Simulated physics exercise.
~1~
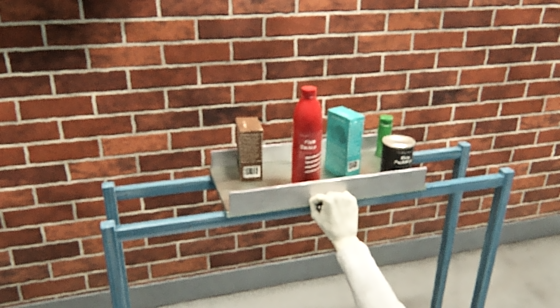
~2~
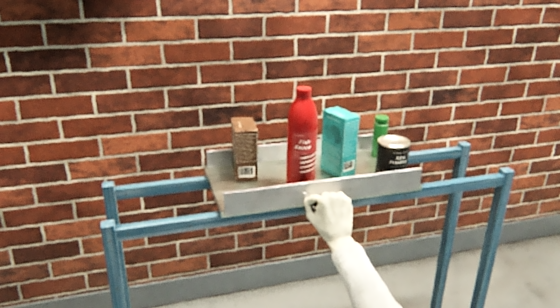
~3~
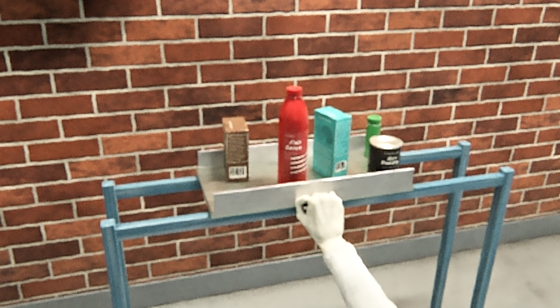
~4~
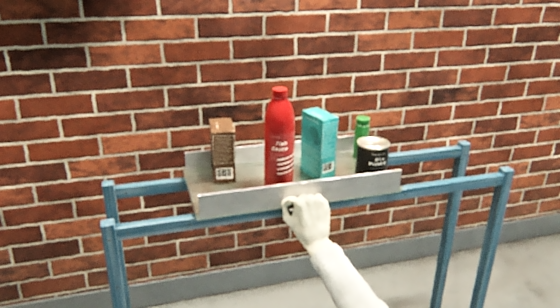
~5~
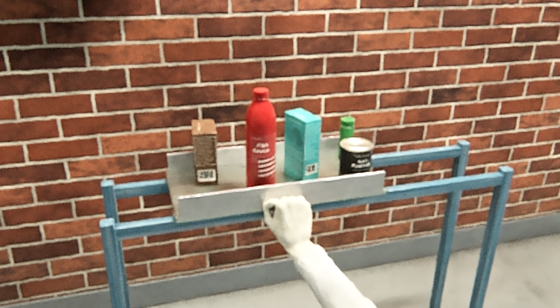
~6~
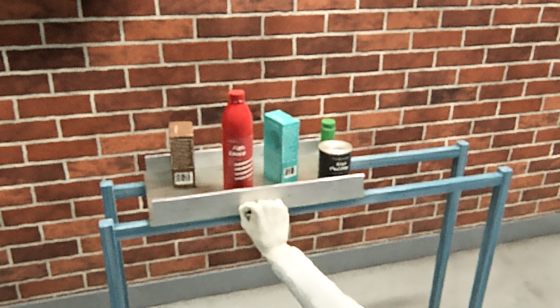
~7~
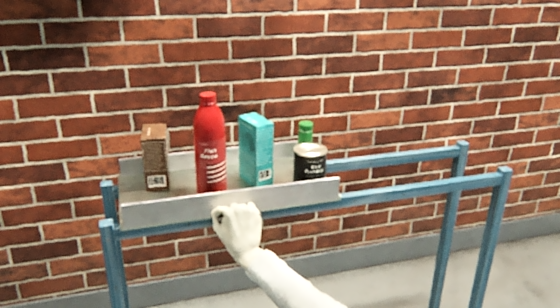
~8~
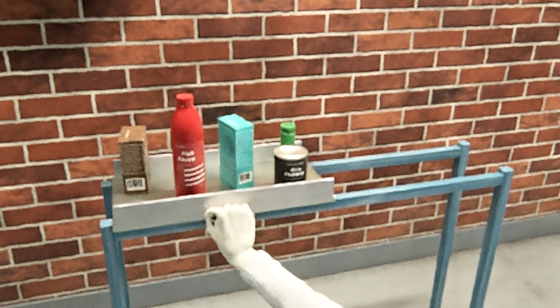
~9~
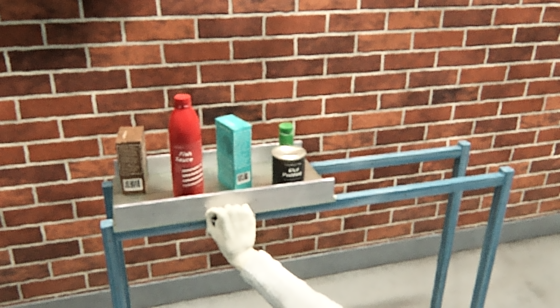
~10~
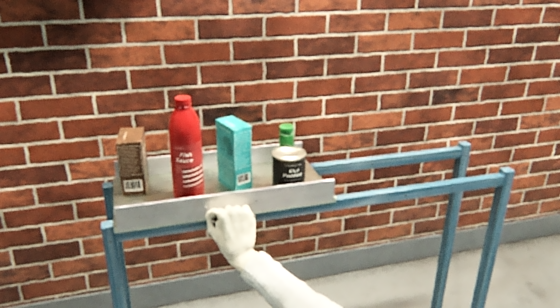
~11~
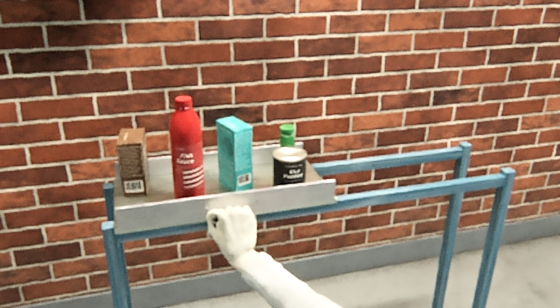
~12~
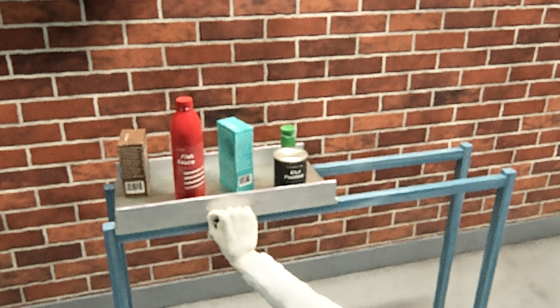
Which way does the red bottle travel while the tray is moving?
The red bottle travels to the left, riding along with the tray.
